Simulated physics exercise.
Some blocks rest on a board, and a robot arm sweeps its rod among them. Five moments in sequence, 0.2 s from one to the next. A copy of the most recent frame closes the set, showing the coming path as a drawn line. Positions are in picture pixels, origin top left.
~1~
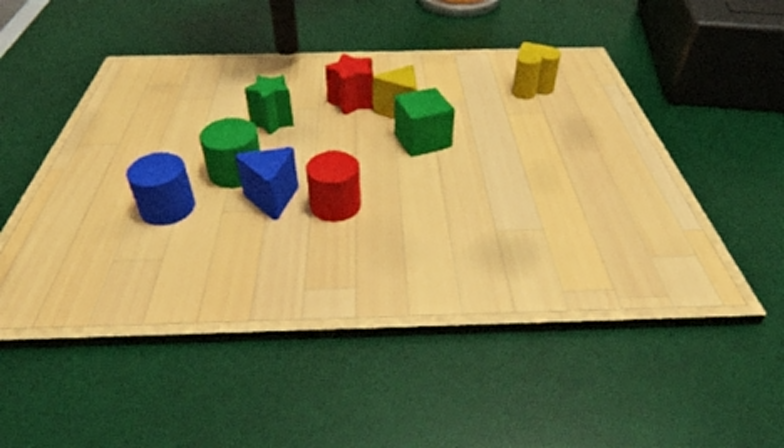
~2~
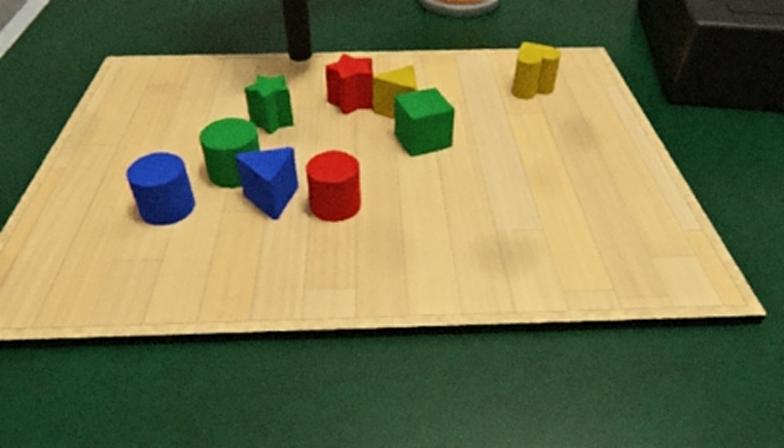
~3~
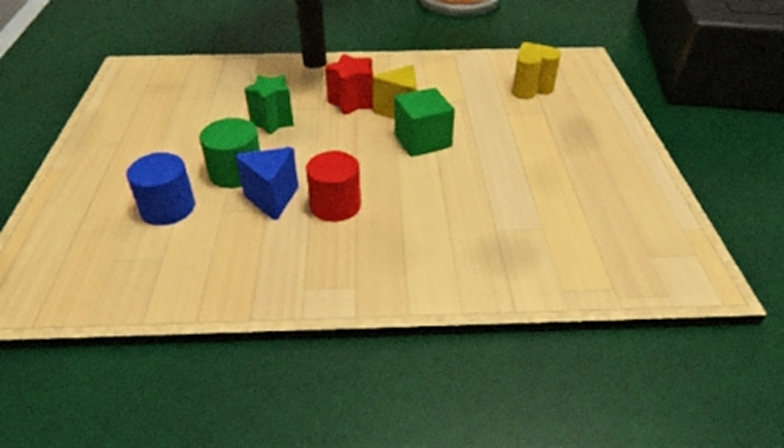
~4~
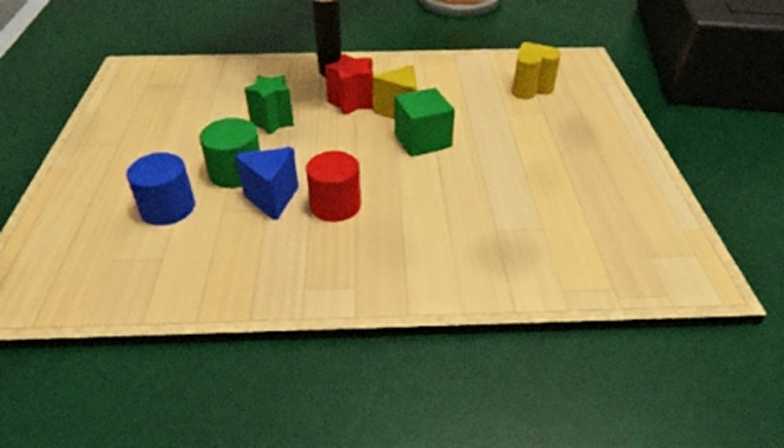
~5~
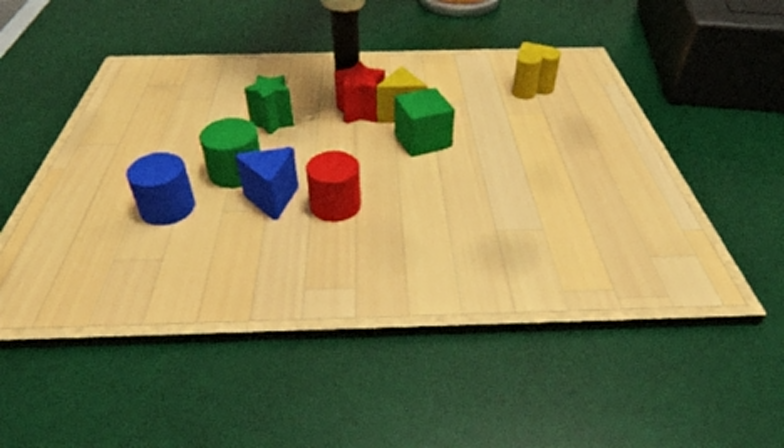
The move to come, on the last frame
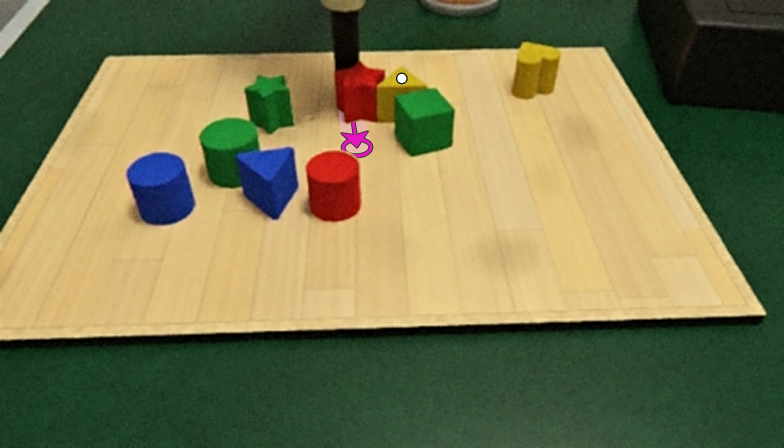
On a pale wooden board set on a green surface, colourful blocks sit in a loose cluster, with a yellow one apart at the upper right. A dark rod moves rightward and slightly nearer along the far side, then nudges the red star a little against the yellow triangle, which shifts slightly too.
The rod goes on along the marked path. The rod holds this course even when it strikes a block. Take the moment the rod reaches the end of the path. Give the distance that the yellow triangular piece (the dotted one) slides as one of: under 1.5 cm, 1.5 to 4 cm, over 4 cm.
It ends 1.5 to 4 cm from its spot.
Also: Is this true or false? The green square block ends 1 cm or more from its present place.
My answer: True.
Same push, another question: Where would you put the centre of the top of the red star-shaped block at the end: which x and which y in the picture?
Most likely (389, 111).
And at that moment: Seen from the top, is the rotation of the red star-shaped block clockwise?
That would be a no.
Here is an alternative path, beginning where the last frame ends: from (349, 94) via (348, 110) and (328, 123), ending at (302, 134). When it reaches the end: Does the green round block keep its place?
Final answer: Yes.
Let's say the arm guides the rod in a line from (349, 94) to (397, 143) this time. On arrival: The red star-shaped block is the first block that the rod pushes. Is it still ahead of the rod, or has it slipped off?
I'm fairly sure the red star-shaped block rides along ahead of the rod to the very end.
The drawn path runs from (349, 94) to (357, 147); the dot is on the yellow triangular piece.
On the path given first. Halfway along, rod (352, 107); red star-shaped block (376, 94), turned 15° anticlockwise; yellow triangular piece (415, 84), turned 25° anticlockwise; green square block (428, 103).
At the end, rod (356, 135); green star-shaped block not moved; red star-shaped block (389, 111), turned 45° anticlockwise; yellow triangular piece (418, 85), turned 35° anticlockwise; green square block (438, 104).
